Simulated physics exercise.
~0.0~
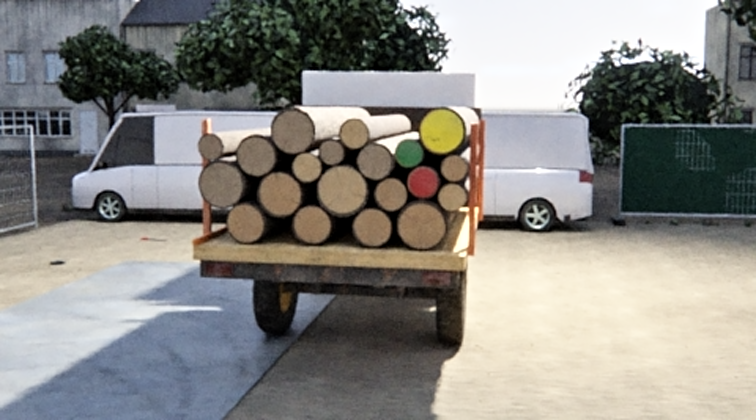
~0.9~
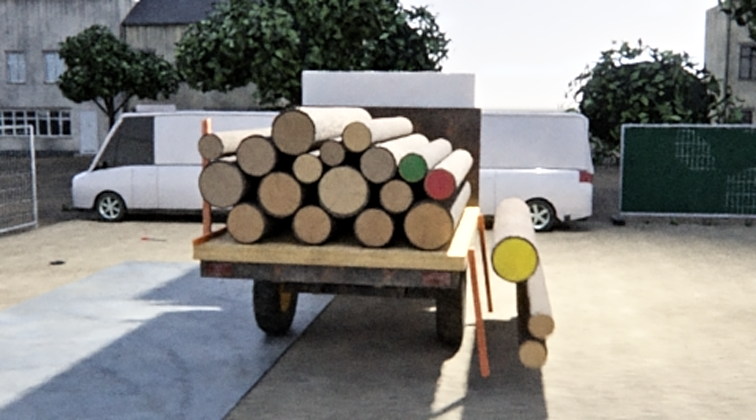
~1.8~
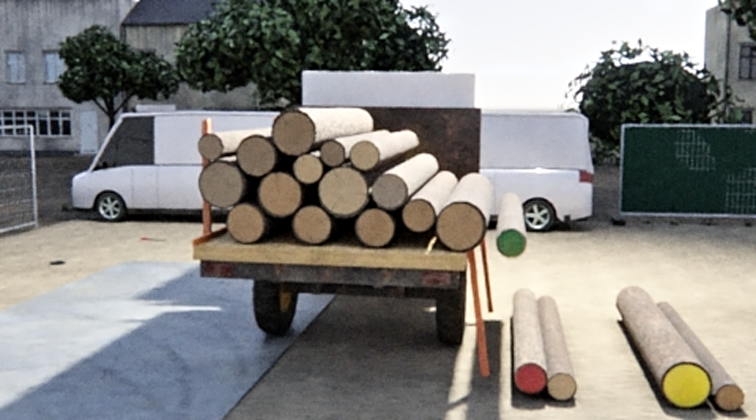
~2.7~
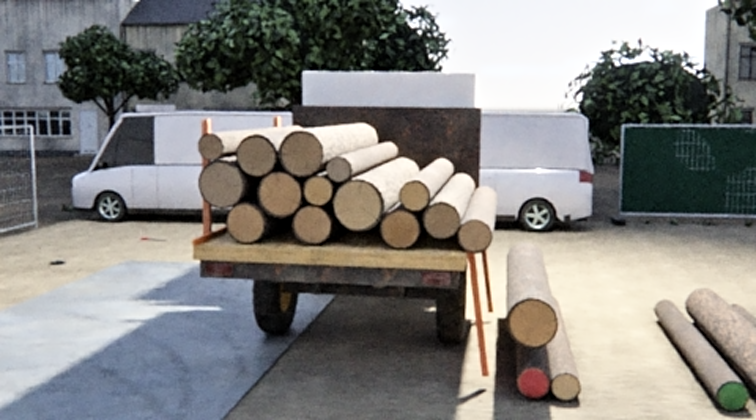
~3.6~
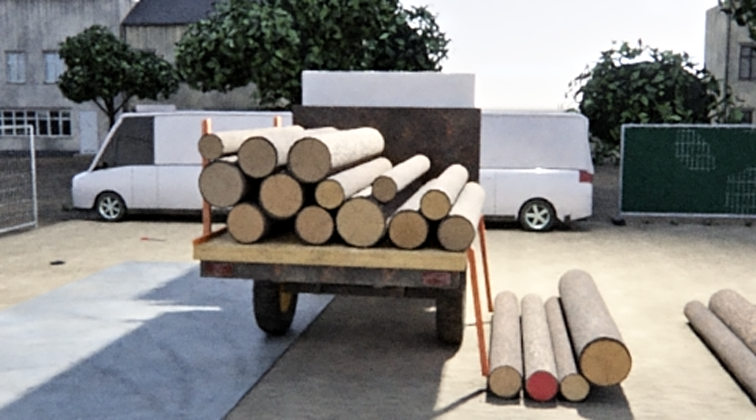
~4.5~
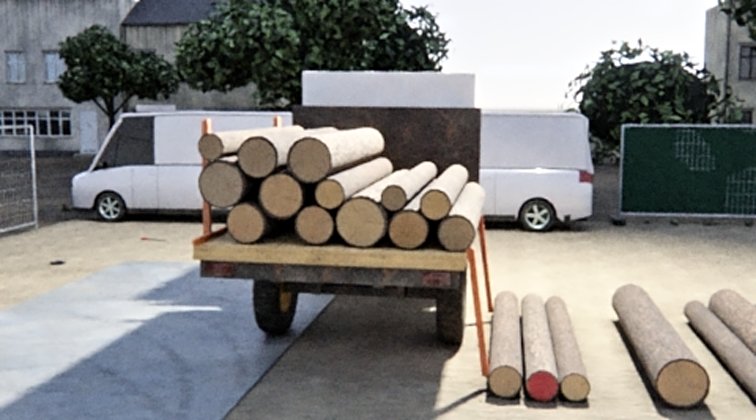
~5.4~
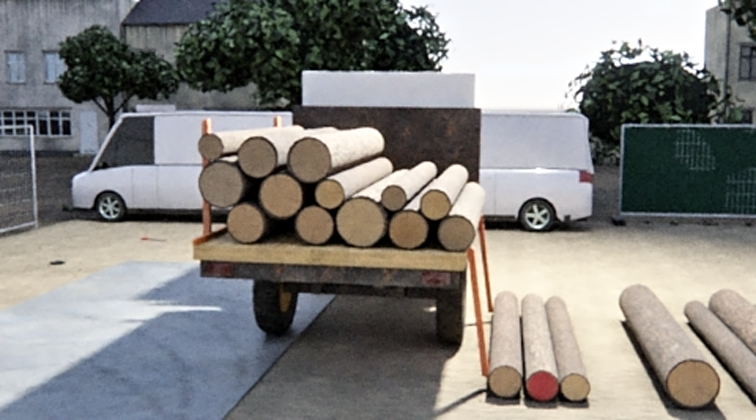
Flatbed lorry seen from behind spilling logs off its right side as the posts drop, the red-ended log resting beside it.
